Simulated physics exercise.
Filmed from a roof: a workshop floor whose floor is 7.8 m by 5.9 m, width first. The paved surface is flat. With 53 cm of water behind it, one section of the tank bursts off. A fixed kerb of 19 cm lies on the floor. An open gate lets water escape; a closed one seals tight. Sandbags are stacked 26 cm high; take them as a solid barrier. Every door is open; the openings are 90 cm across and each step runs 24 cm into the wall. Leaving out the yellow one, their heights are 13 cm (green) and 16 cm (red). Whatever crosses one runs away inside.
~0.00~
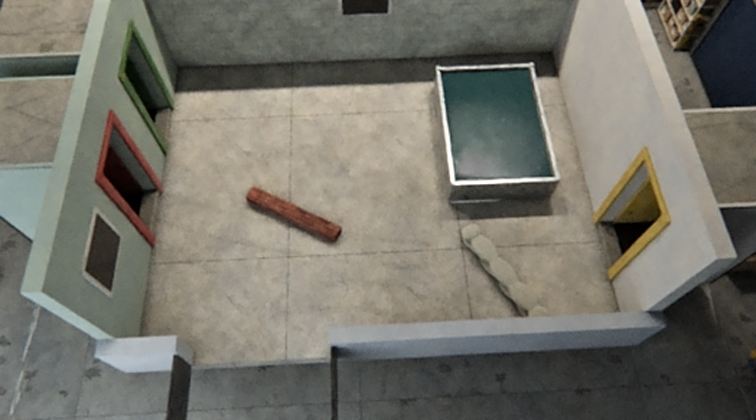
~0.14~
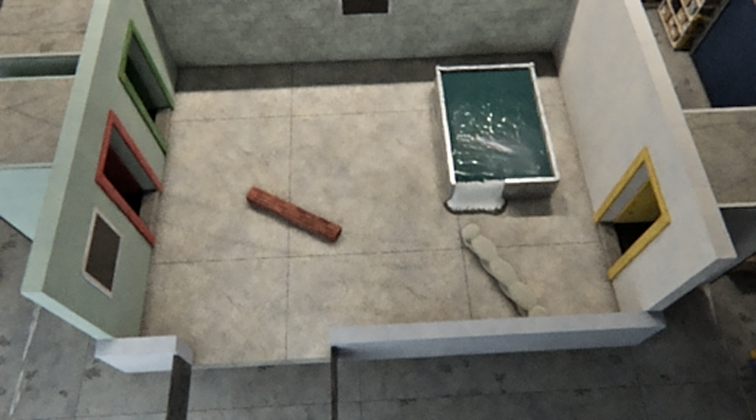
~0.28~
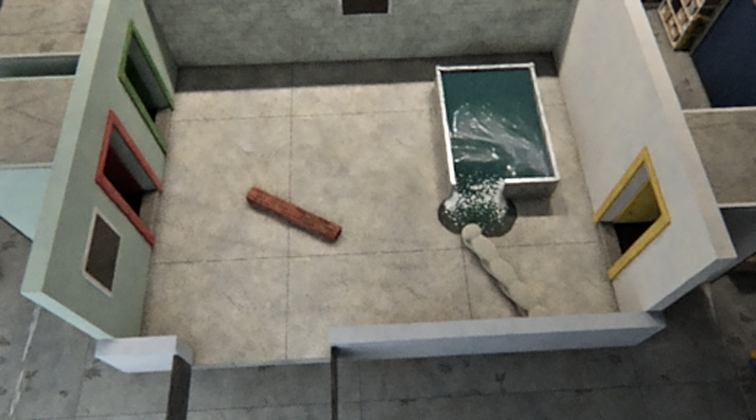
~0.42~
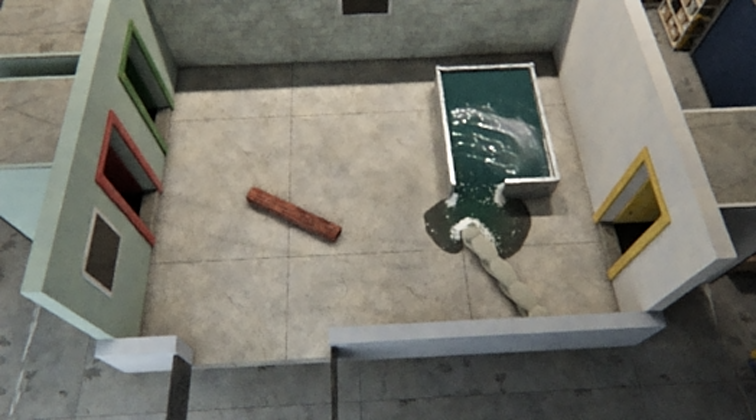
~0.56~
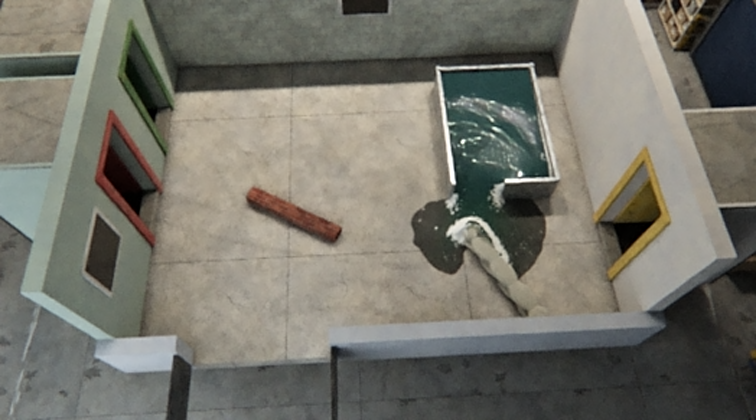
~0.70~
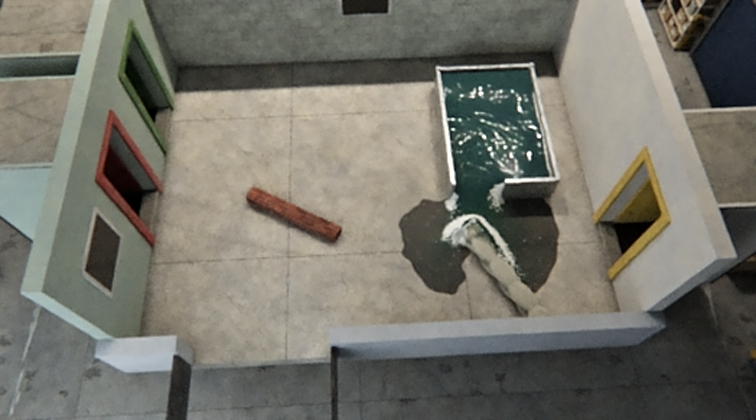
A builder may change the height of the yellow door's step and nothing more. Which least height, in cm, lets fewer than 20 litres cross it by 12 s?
Some 15 cm above the ground.
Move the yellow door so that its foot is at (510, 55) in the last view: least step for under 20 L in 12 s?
Roughly 10.5 cm.
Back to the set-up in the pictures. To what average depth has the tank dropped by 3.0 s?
Some 30 cm.
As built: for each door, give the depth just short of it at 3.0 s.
In cm: Green 0, red 0, yellow 16.
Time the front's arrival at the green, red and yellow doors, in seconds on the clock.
Arrival: Green 6.5 s, red 5.0 s, yellow 1.6 s.
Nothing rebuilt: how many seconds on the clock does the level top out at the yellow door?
Around 6.0 s.
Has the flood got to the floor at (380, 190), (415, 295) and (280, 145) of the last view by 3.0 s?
In turn: Dry, flooded, dry.
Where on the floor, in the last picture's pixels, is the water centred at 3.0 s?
Near (484, 200).
After 1.4 s water covers 15 % of the floor, deepest (36 cm) near (472, 223); it has not reached the yellow door.
After 3.0 s water covers 35 % of the floor, deepest (29 cm) near (544, 330); 16 cm at the yellow door, 10 litres in over its 11 cm step.
After 12.0 s water covers 85 % of the floor, deepest (12 cm) near (544, 63); 9 cm at the yellow door, 89 litres in over its 11 cm step.
At the yellow door as built, the water arrived by 1.7 s and peaked near 17 cm at 6.0 s.
Run again over the same 12 s with other heights there, 40 litres in over 13.5 cm, 3 litres over 18 cm. The limit of 20 litres is kept from about 15 cm up.
